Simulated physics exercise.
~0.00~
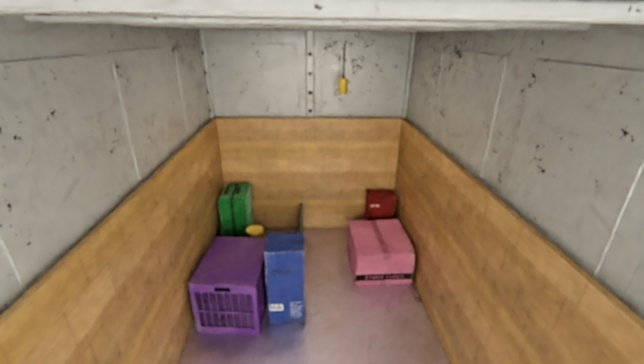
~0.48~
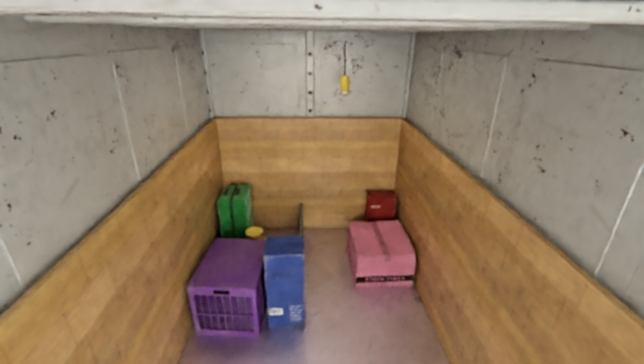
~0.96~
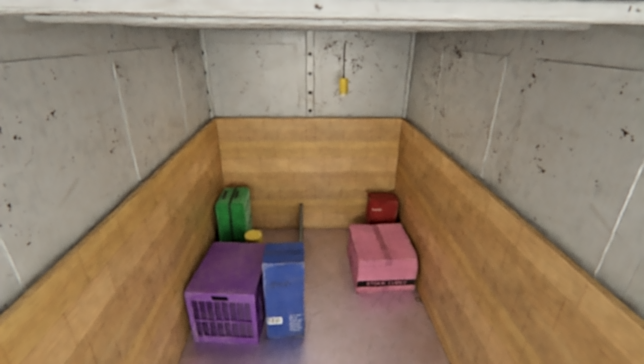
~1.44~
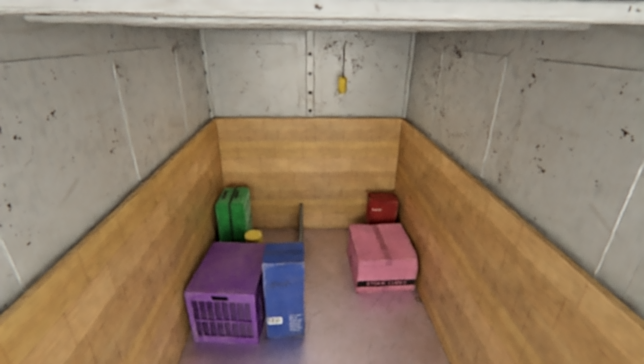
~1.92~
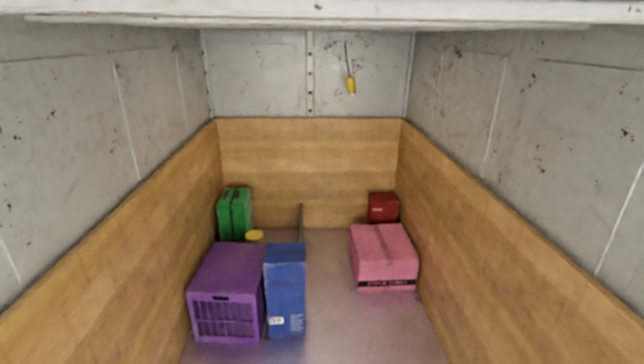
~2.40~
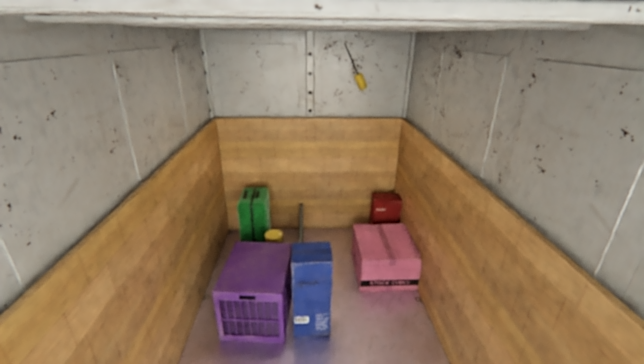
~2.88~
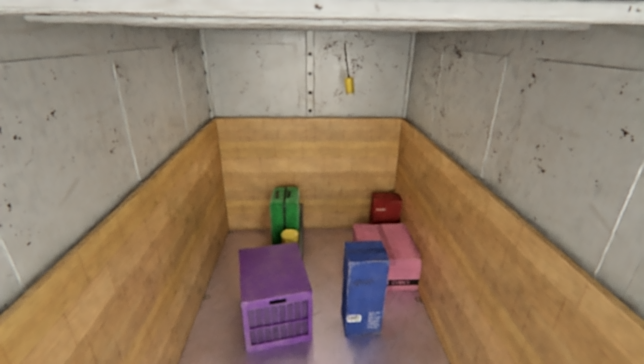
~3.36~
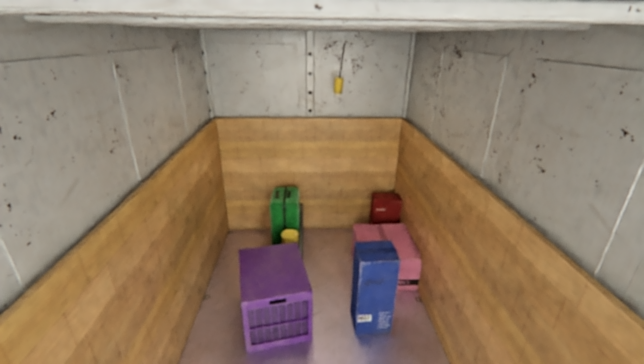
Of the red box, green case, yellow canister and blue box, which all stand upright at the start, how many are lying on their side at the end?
None of them are. The green case, yellow canister and blue box slide to the right but stay upright, and the red box still stands at the back.
